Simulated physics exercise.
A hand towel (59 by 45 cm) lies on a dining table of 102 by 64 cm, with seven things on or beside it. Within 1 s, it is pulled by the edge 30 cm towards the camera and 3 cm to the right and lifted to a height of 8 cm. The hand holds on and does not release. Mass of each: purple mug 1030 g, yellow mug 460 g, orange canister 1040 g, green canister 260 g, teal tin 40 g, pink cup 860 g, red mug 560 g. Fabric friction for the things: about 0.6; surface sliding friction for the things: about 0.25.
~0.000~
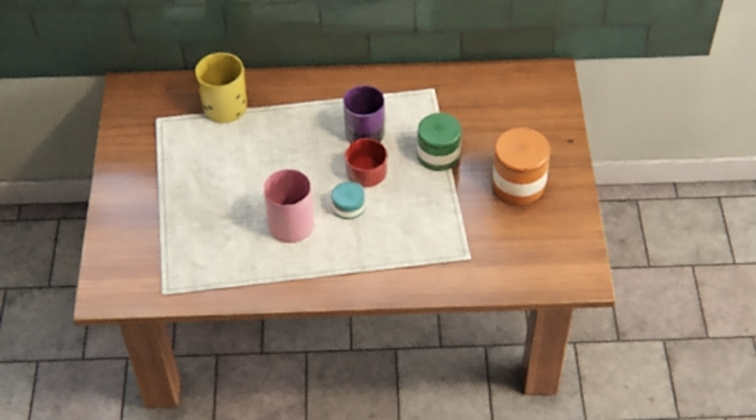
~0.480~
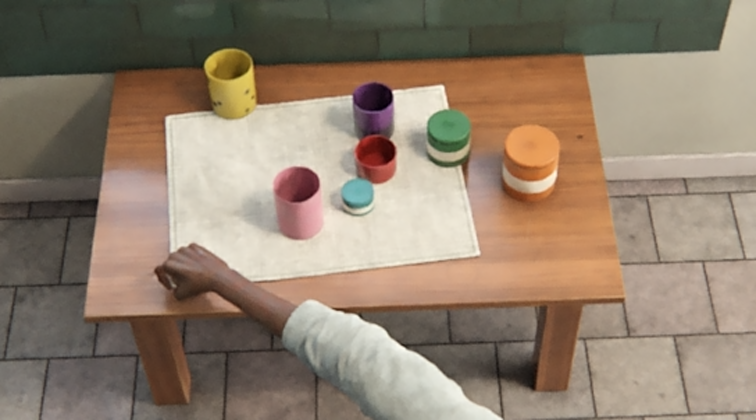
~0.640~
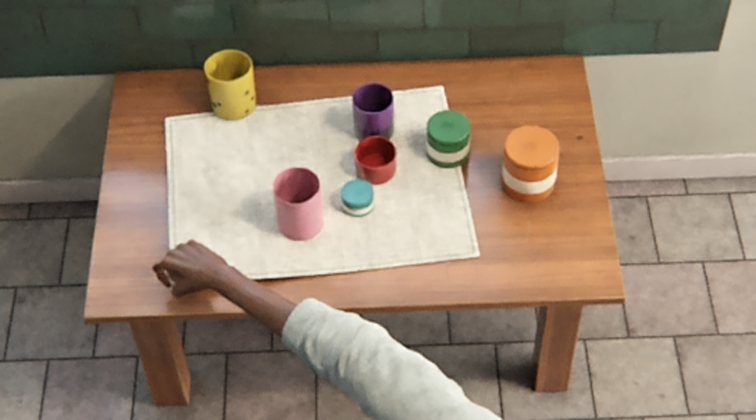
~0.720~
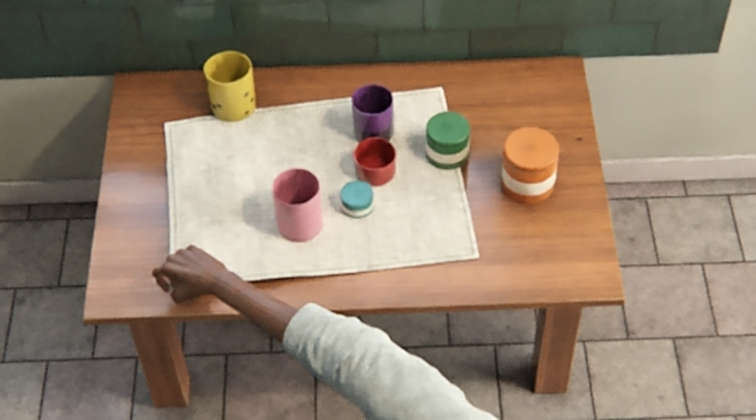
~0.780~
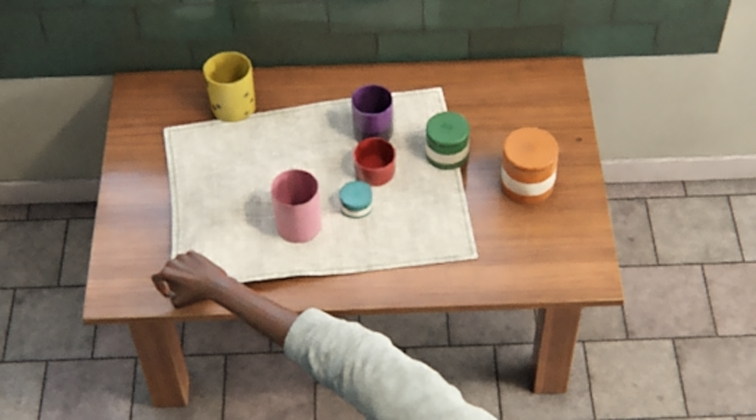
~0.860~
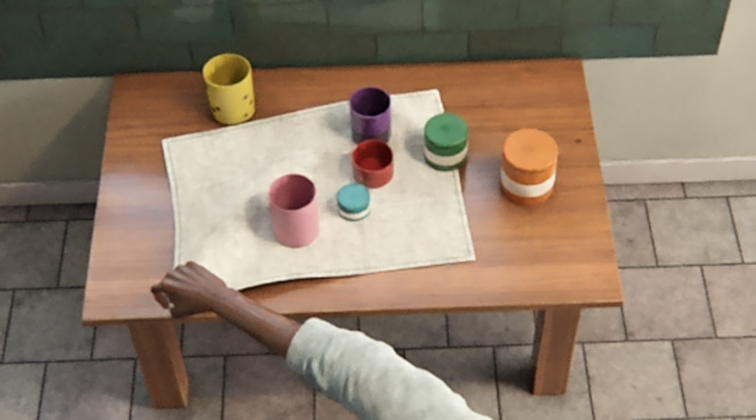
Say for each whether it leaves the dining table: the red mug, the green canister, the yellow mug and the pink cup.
At the end, the red mug will not come off; the green canister will not come off; the yellow mug will not come off; the pink cup will come off.
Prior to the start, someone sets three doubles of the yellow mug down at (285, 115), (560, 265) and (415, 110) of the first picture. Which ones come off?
By position: On, on, on.
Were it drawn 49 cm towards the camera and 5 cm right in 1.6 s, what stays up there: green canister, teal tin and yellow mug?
Outcome: Green canister leaves the top; teal tin leaves the top; yellow mug is still there.
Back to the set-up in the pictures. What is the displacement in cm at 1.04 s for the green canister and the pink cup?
For the green canister, 4 centimetres, and for the pink cup, 6 centimetres.
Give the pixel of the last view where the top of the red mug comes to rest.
Somewhere around (291, 247) is where it ends up.
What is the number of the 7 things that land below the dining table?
In total, 1 of the things.
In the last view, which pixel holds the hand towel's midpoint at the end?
Its centre lands at about (232, 287).
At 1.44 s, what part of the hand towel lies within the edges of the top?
Around 75 percent.
After 1.0 s, 95 % of the hand towel is still over the top; pink cup 7 cm off its start, red mug 5 cm off its start, green canister 4 cm off its start.
After 1.2 s, 85 % of the hand towel is still over the top; pink cup 16 cm off its start, red mug 13 cm off its start, green canister 12 cm off its start.
After 1.4 s, 75 % of the hand towel is still over the top; pink cup 22 cm off its start at (263, 284), red mug 19 cm off its start at (316, 216), green canister 17 cm off its start at (379, 168).
After 1.6 s, 65 % of the hand towel is still over the top; pink cup 29 cm off its start, red mug 23 cm off its start, green canister 21 cm off its start.
After 3.2 s, 60 % of the hand towel is still over the top; pink cup over the edge, red mug 28 cm off its start at (291, 247), green canister 27 cm off its start at (363, 211), yellow mug 0 cm off its start at (227, 72).
